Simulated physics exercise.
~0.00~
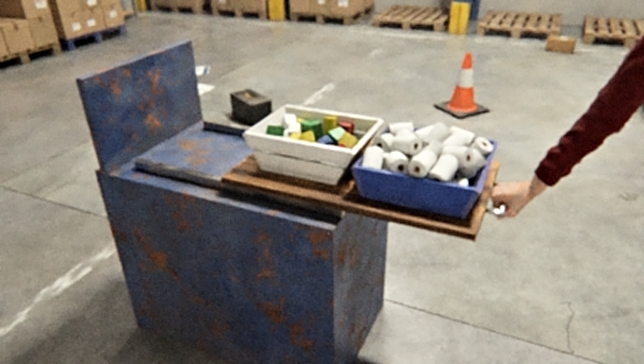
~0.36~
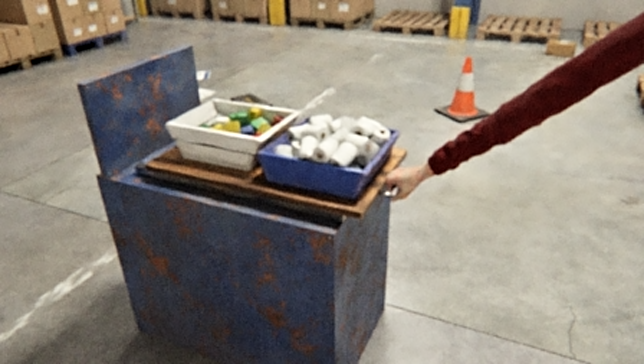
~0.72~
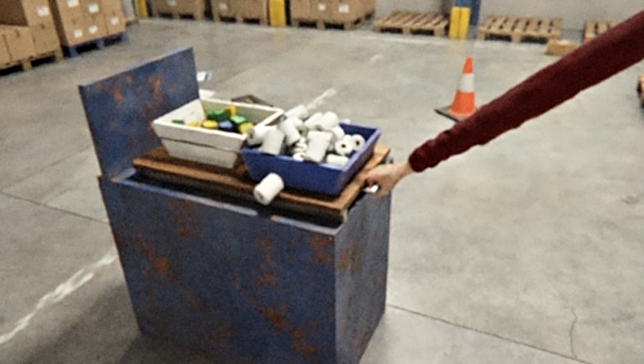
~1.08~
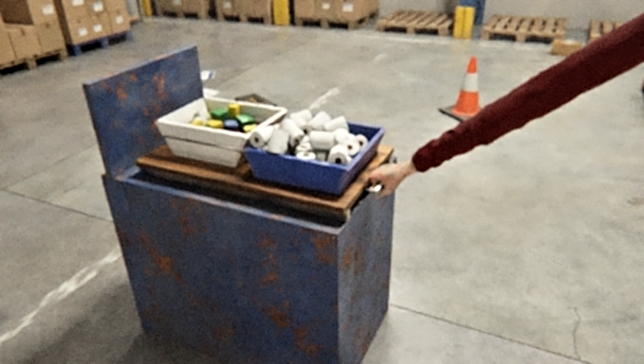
A wooden shelf carrying two tubs is pushed left until it stops, spilling white rolls.
